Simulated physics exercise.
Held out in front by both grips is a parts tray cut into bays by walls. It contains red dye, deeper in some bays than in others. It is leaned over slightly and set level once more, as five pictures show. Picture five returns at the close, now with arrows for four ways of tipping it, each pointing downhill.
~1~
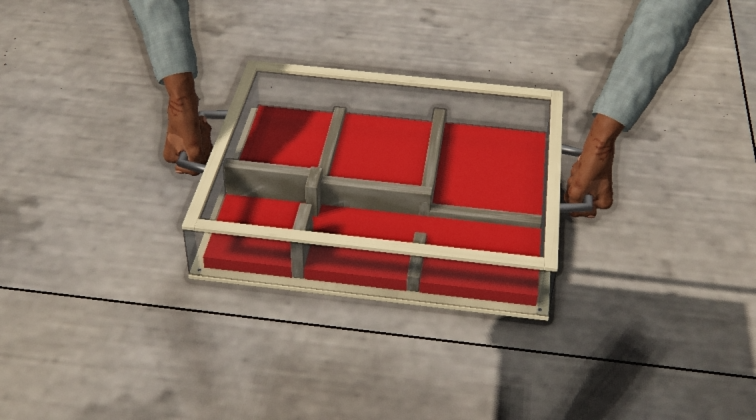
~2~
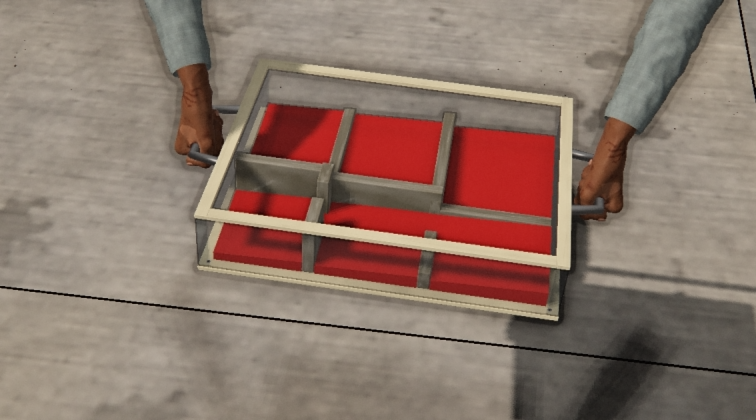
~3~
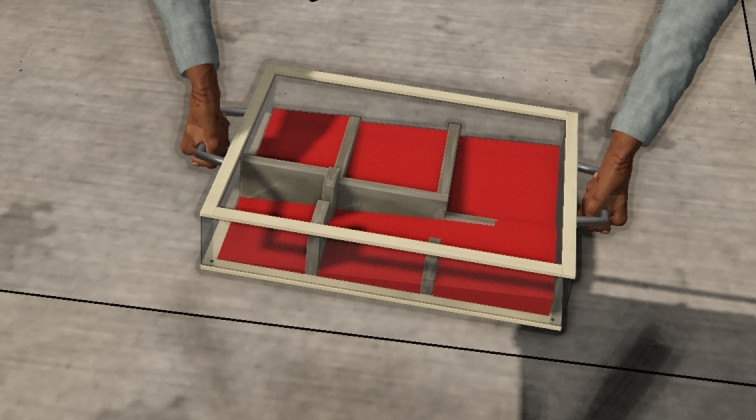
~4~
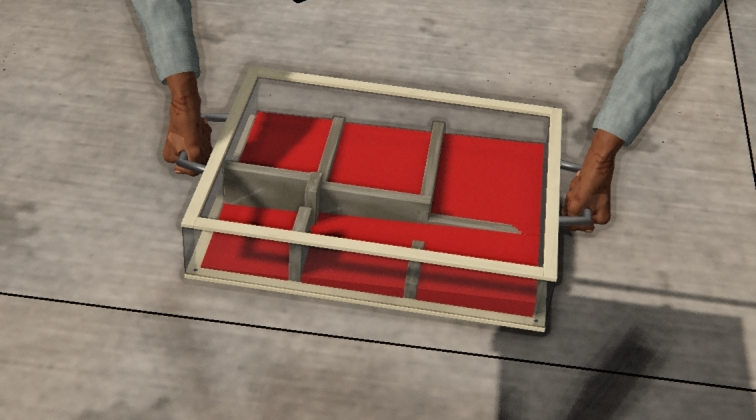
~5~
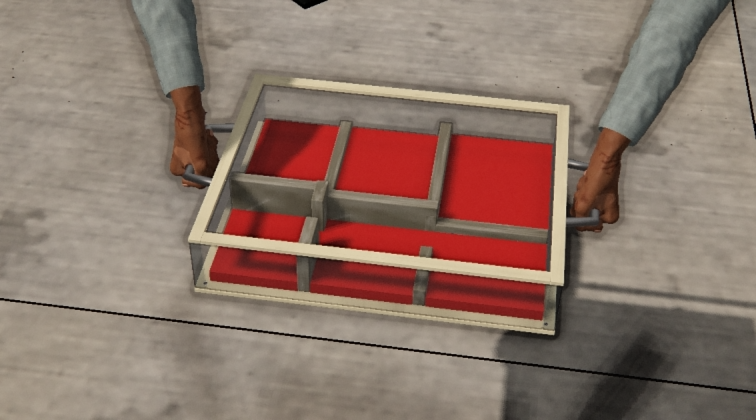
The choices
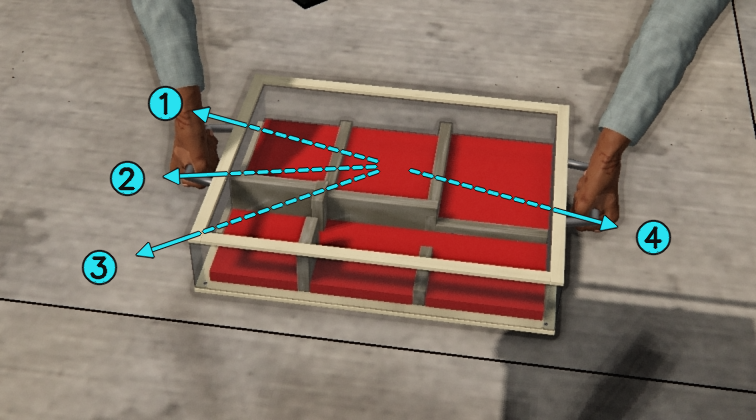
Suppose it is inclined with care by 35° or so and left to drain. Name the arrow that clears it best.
3.
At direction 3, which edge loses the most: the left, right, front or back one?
Over the left one.
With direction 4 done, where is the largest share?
The front right bay.
On the marked copy, 1 ends at (198, 112); 2 ends at (169, 176); 3 ends at (142, 253); 4 ends at (611, 225).
With 1, about 56 % stays in the tray, the largest part in the back left bay.
With 2, about 52 % stays in the tray, the largest part in the front left bay.
With 3, about 35 % stays in the tray, the largest part in the front left bay.
With 4, about 47 % stays in the tray, the largest part in the front right bay.
